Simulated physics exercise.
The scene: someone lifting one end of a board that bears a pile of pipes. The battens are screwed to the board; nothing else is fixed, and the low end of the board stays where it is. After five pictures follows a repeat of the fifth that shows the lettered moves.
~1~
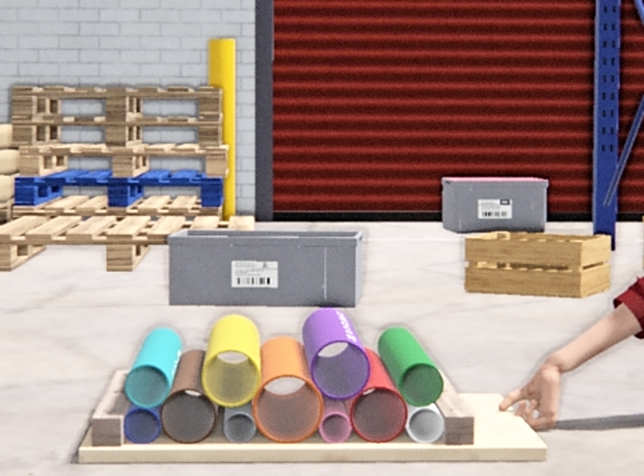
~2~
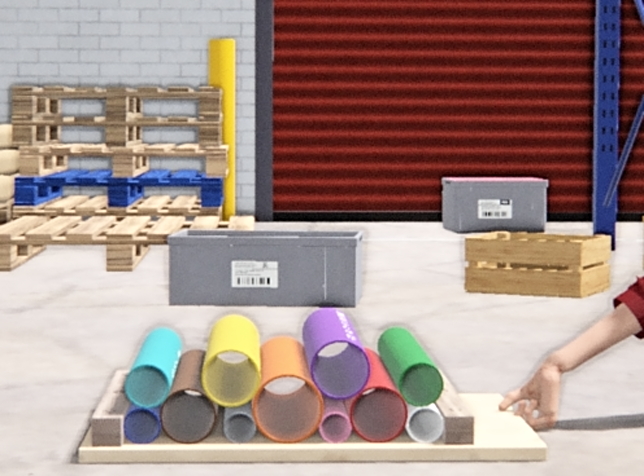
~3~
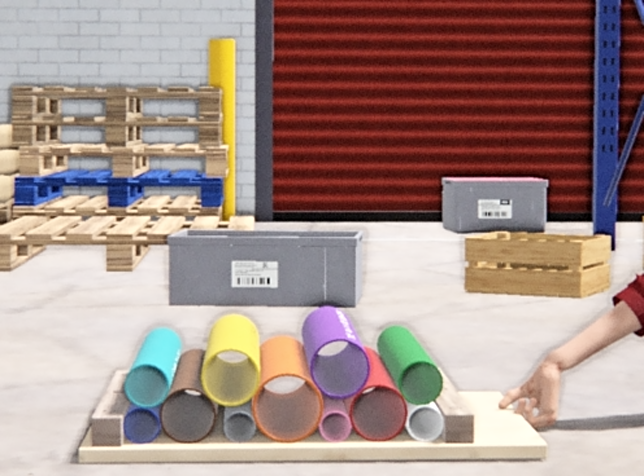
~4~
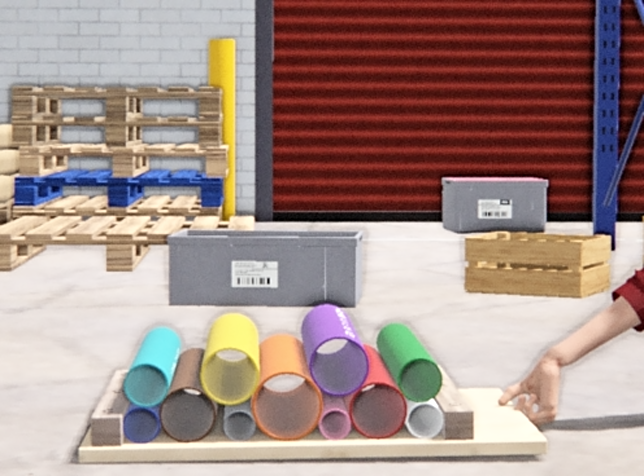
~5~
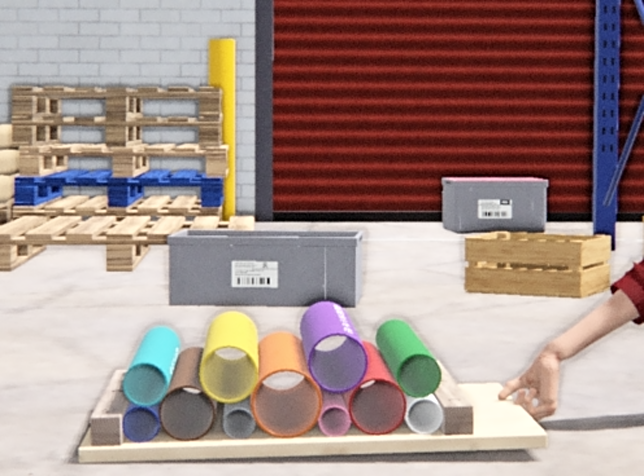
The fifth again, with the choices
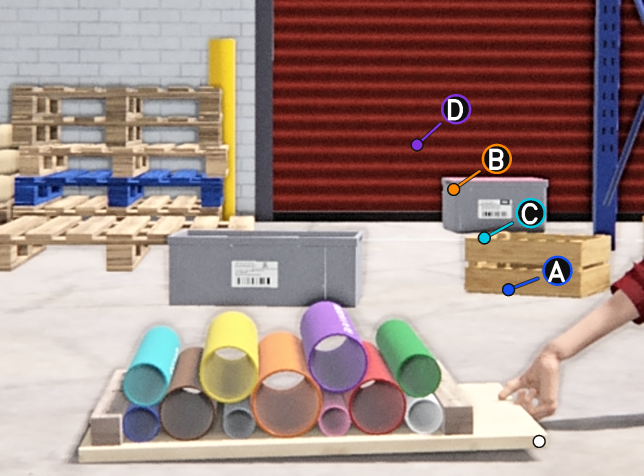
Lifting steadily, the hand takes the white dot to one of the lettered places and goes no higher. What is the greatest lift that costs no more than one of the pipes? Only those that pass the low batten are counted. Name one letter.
Up to B.
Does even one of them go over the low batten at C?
Yes.
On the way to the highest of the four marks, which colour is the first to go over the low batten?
The turquoise one.
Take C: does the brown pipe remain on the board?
Yes.
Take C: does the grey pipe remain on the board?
The grey pipe: Yes.
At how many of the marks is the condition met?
Three of them.
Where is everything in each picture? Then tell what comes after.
Pink pipe (335, 428); red pipe (379, 414), in the first picture.
Purple pipe (341, 369), in the second picture.
Board (309, 410); red pipe (379, 413); brown pipe (188, 416), in the third picture.
Board (308, 408); brown pipe (187, 415), in the fourth picture.
Board (308, 406); brown pipe (187, 413), in the fifth picture.
On the marked copy, A at (508, 290); B at (454, 189); C at (484, 238); D at (417, 145); the white dot at (539, 441).
Taking B. A third of the way, board at 20°.
Two thirds of the way, board at 35°.
When it is over, board at 35°, one over the low batten (turquoise).
As for the rest, A one over the low batten (turquoise); C one over the low batten (turquoise); D two over the low batten (yellow, turquoise).
